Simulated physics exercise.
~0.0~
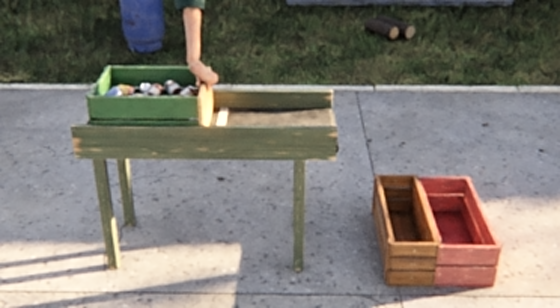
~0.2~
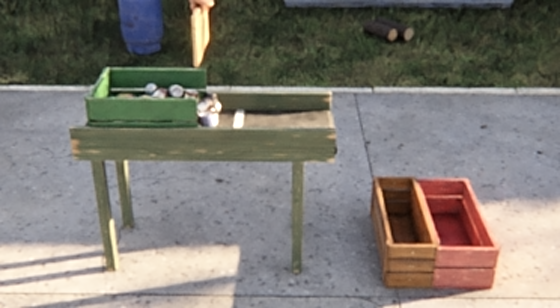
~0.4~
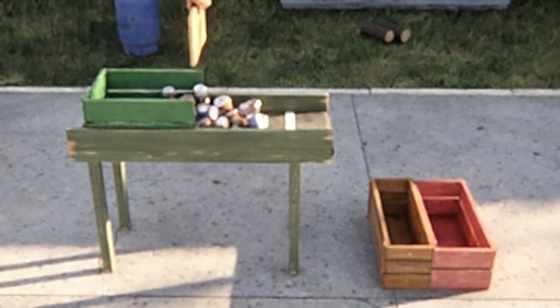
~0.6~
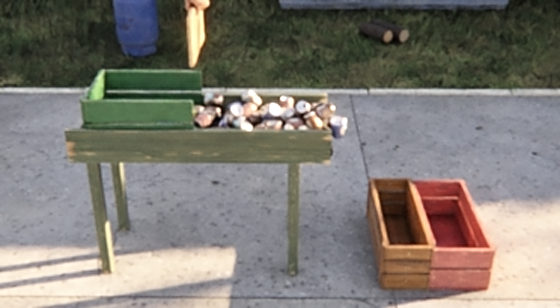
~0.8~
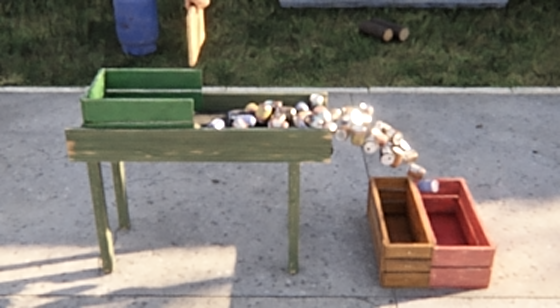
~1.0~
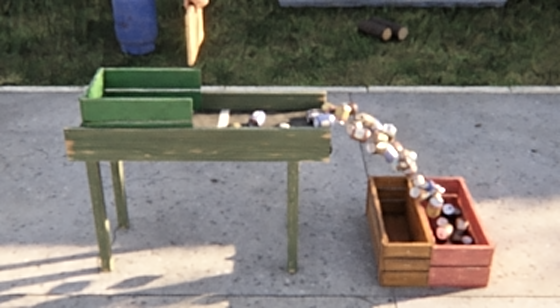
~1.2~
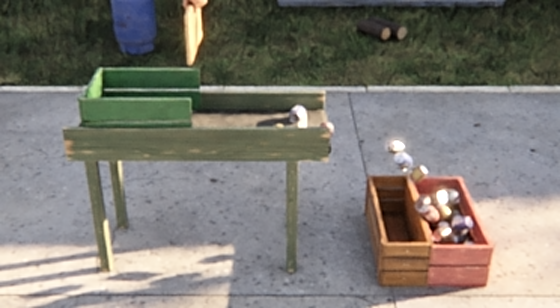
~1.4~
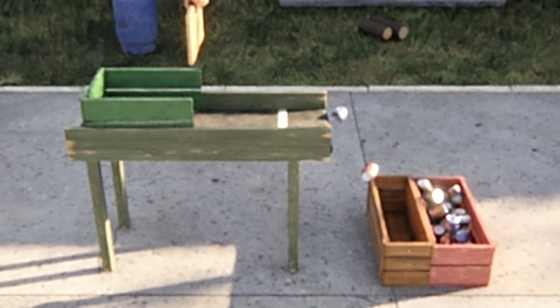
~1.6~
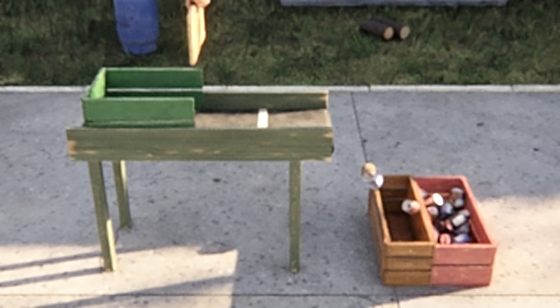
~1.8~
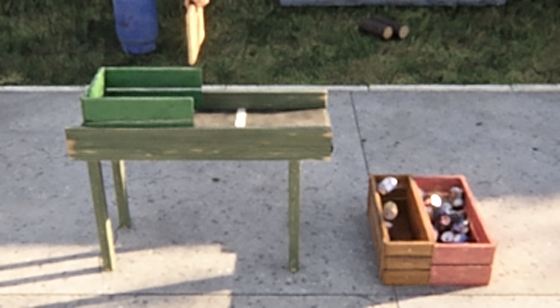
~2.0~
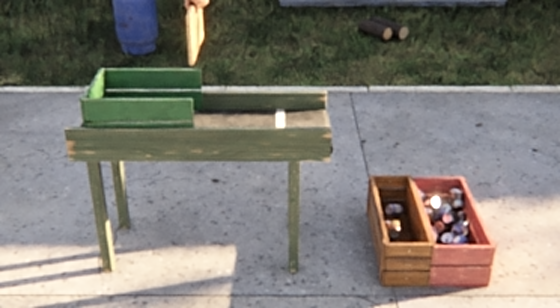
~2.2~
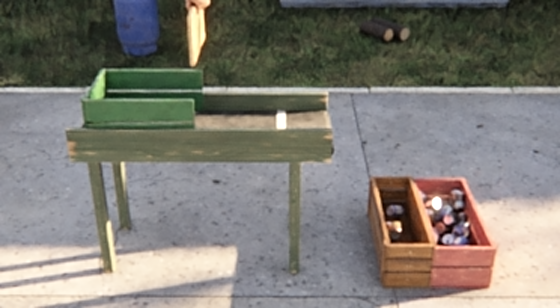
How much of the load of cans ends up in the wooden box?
Only a few cans land in the wooden box, fewer than one in six of the load. Nearly all the rest end up in the red tote.
A hand lifts a gate, and cans ride right and fall mostly into the red tote.
